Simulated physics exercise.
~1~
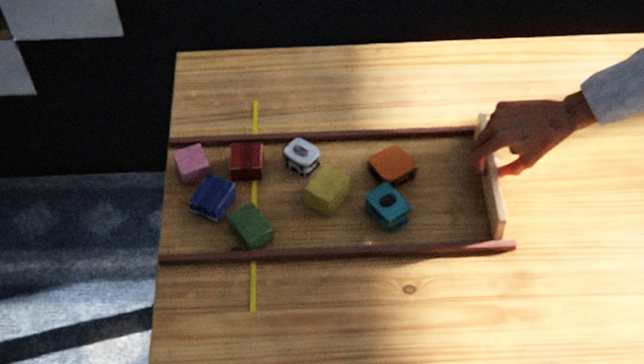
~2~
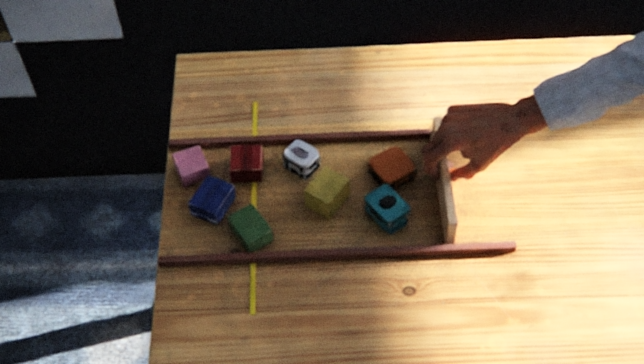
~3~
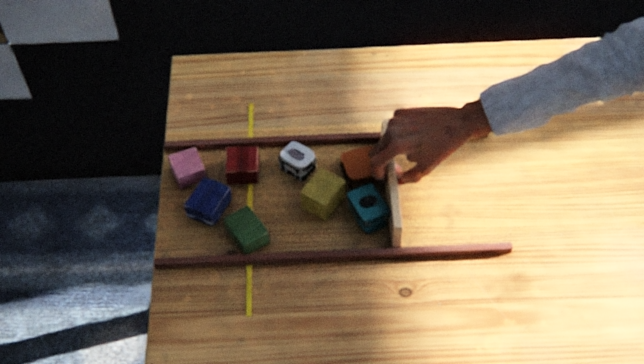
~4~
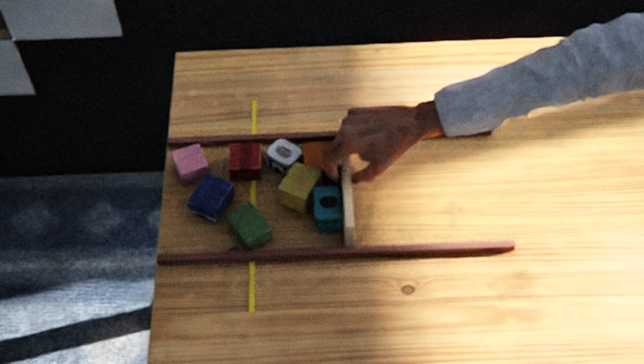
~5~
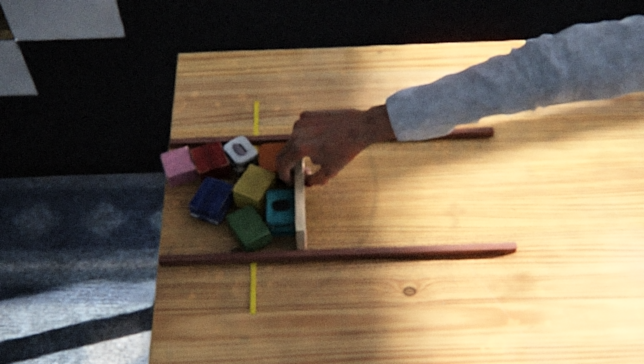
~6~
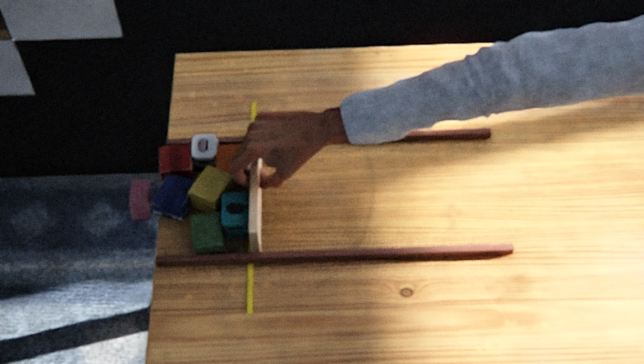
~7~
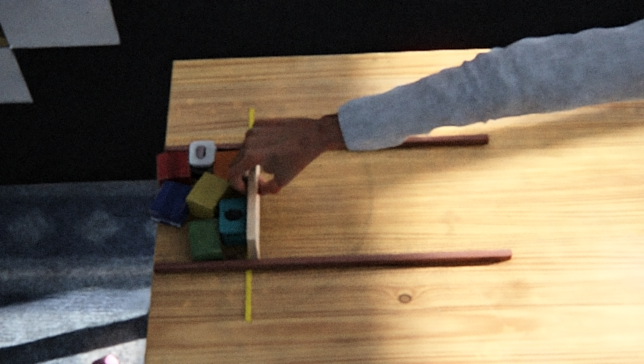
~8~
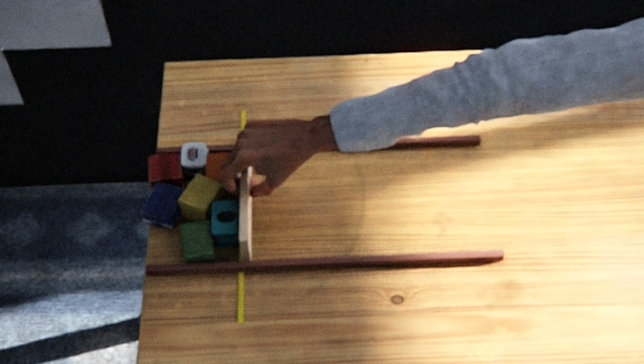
Hand pushing a wooden board leftward along a table, bunching colourful blocks at the edge until the pink one tumbles off.
